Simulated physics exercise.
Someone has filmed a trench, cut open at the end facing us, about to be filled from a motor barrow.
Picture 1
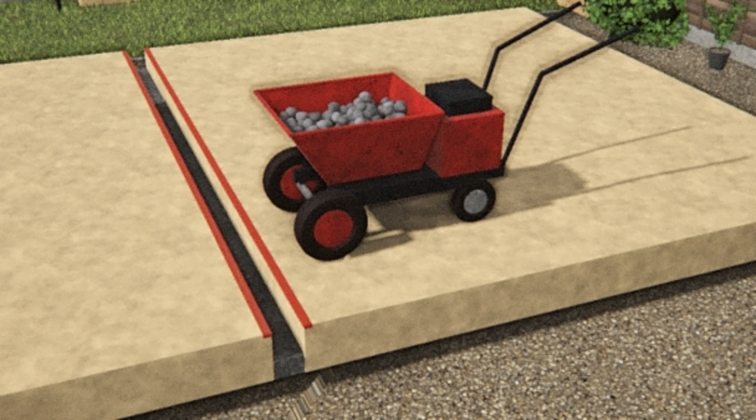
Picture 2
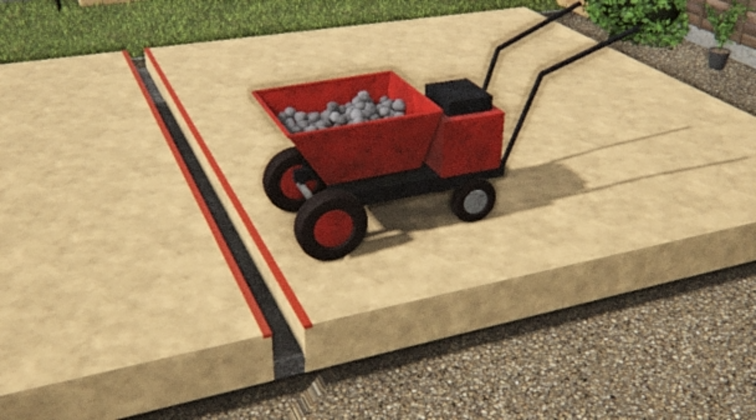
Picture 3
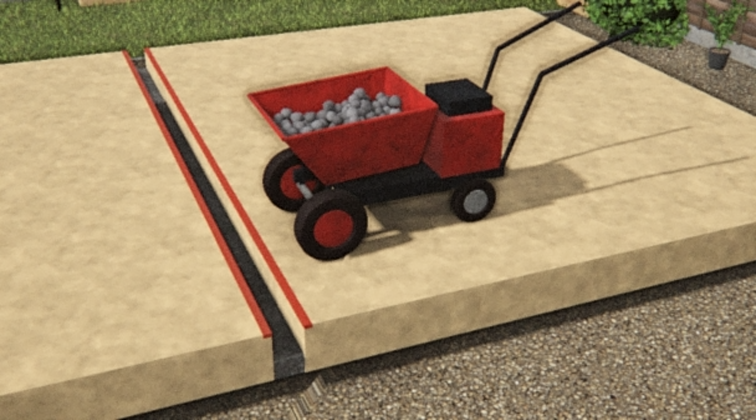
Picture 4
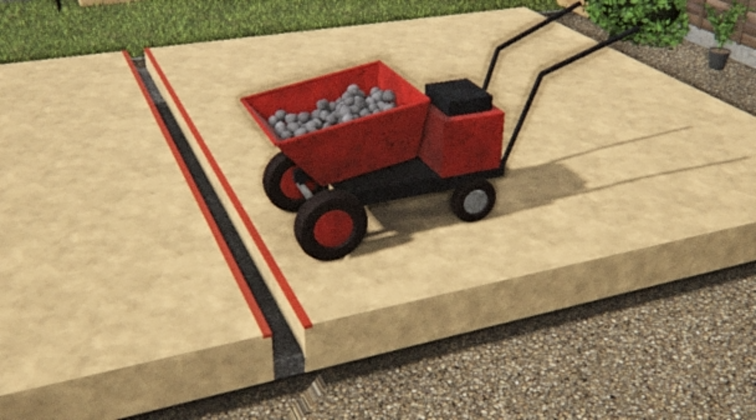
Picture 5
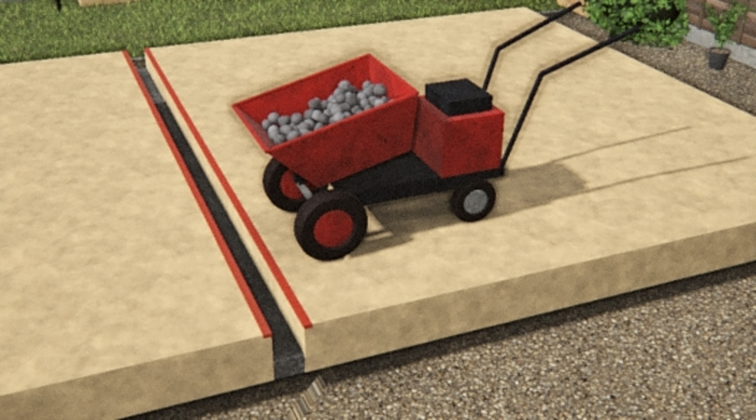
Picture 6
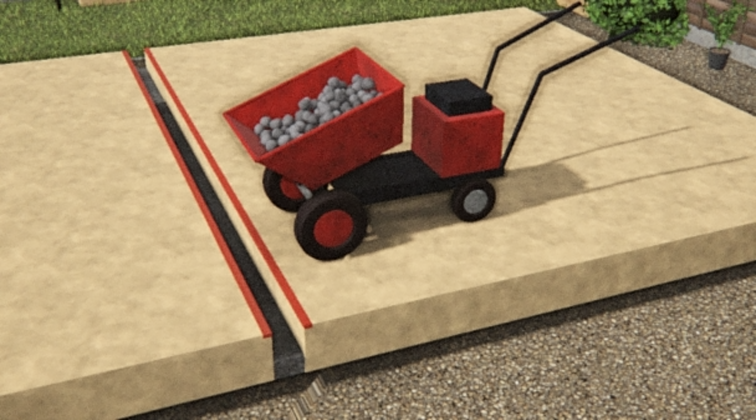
The red skip of a motor barrow, loaded with round grey cobbles, sat level at first, then tilted gradually forward to the left, while its wheels stayed still beside a narrow, red-edged trench.
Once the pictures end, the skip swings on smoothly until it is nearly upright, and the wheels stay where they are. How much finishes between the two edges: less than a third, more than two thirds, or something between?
In the trench: Under a third.
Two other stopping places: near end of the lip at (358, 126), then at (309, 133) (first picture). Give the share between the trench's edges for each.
The first gives 50 %, the second 10 %.
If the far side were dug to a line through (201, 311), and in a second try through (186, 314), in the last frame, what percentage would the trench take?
About 60 and 80 per cent.
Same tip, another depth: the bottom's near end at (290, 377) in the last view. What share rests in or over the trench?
It comes to 0 per cent or so.
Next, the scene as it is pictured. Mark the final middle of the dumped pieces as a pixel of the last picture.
Close to (165, 257).
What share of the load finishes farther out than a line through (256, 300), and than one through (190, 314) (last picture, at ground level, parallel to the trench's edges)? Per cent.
First some 80, then 50 per cent.
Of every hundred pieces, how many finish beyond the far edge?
Close to 80 per cent.
Soon, skip tipped steeply; all in the skip.
A while on, skip tipped right over; nearly all in the skip; a small part beyond it.
Towards the end, skip tipped right over; about a third in the skip; about two thirds beyond it.
Finally, skip tipped right over; about a quarter in the skip; a stray few in or heaped over the trench; most beyond it.
